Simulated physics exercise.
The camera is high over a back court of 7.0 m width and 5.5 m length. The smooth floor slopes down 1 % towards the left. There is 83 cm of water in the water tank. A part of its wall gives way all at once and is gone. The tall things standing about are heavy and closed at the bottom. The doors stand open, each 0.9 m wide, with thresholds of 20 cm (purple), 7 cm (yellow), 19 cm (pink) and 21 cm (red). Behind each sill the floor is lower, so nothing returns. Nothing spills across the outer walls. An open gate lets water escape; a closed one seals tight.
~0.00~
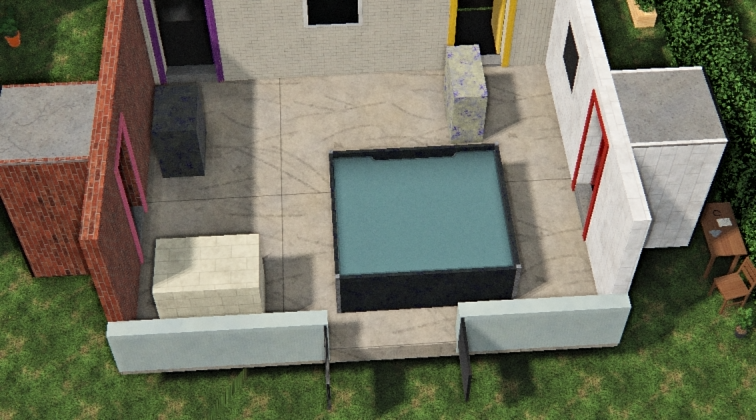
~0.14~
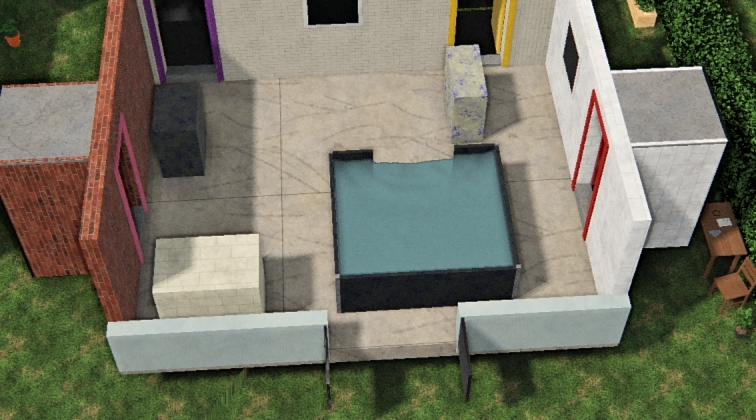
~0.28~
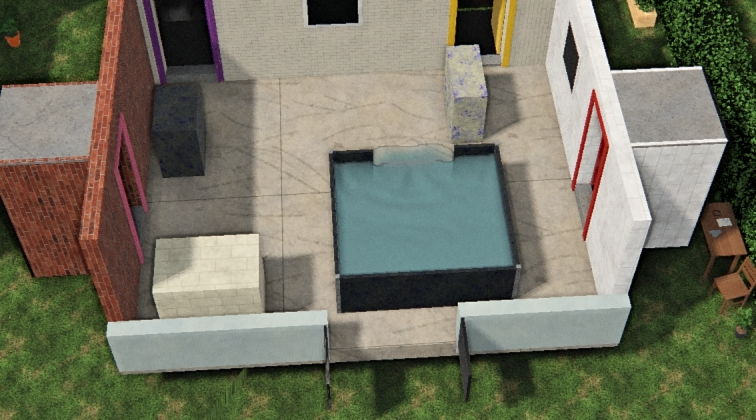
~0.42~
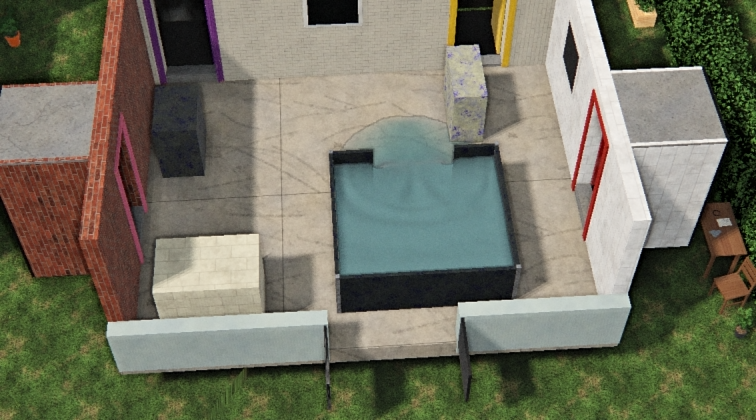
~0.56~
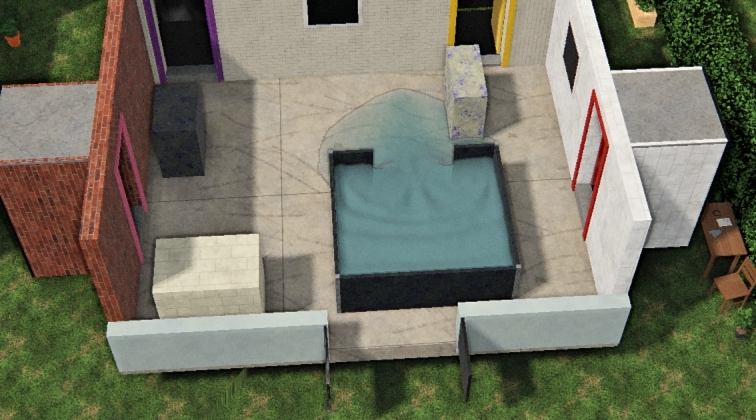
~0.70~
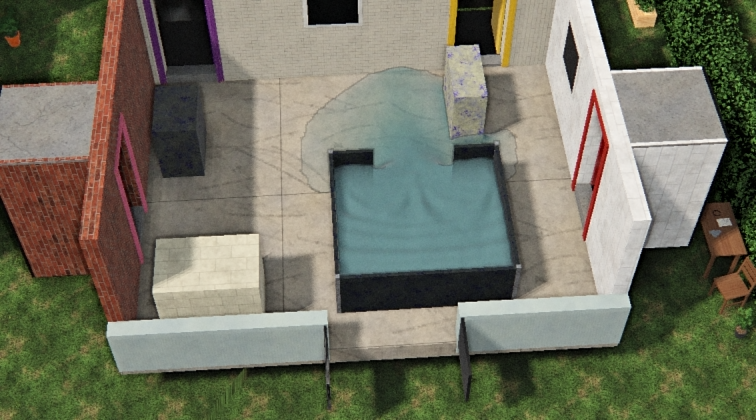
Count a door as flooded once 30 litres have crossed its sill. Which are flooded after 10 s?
The water let in: At the purple door it exceeds the limit; at the yellow door it goes over the limit; at the pink door it stays under the limit; at the red door it does not reach the limit.
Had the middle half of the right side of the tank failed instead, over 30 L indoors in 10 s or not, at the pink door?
Against that limit: Pink below.
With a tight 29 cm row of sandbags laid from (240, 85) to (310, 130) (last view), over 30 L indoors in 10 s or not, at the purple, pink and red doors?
Against that limit: Purple below, pink not over, red not over.
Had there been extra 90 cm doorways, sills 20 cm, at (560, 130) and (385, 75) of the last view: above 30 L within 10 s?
In turn: Under, over.
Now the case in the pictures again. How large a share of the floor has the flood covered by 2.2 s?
About 45 per cent.
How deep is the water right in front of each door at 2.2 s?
Depths in cm: Purple 12, yellow 16, pink 0, red 4.
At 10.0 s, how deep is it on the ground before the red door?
About 12.0 cm.
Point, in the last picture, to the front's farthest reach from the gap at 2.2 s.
Near (156, 88).
After 1.4 s water covers 35 % of the floor and is deepest (60 cm) near (426, 73); purple door not reached, yellow door 14 cm at the sill, 1 L in, pink door not reached, red door not reached.
After 2.2 s water covers 45 % of the floor and is deepest (56 cm) near (417, 74); purple door 12 cm at the sill, 0 L in, yellow door 16 cm at the sill, 21 L in, pink door not reached, red door 4 cm at the sill, 0 L in.
After 3.5 s water covers 65 % of the floor and is deepest (43 cm) near (155, 103); purple door 22 cm at the sill, 10 L in, yellow door 14 cm at the sill, 65 L in, pink door 7 cm at the sill, 0 L in, red door 8 cm at the sill, 0 L in.
After 6.0 s water covers 95 % of the floor and is deepest (32 cm) near (156, 88); purple door 29 cm at the sill, 129 L in, yellow door 11 cm at the sill, 117 L in, pink door 4 cm at the sill, 0 L in, red door 5 cm at the sill, 0 L in.
After 10.0 s water covers 100 % of the floor and is deepest (20 cm) near (246, 201); purple door 19 cm at the sill, 160 L in, yellow door 7 cm at the sill, 136 L in, pink door 19 cm at the sill, 0 L in, red door 12 cm at the sill, 0 L in.
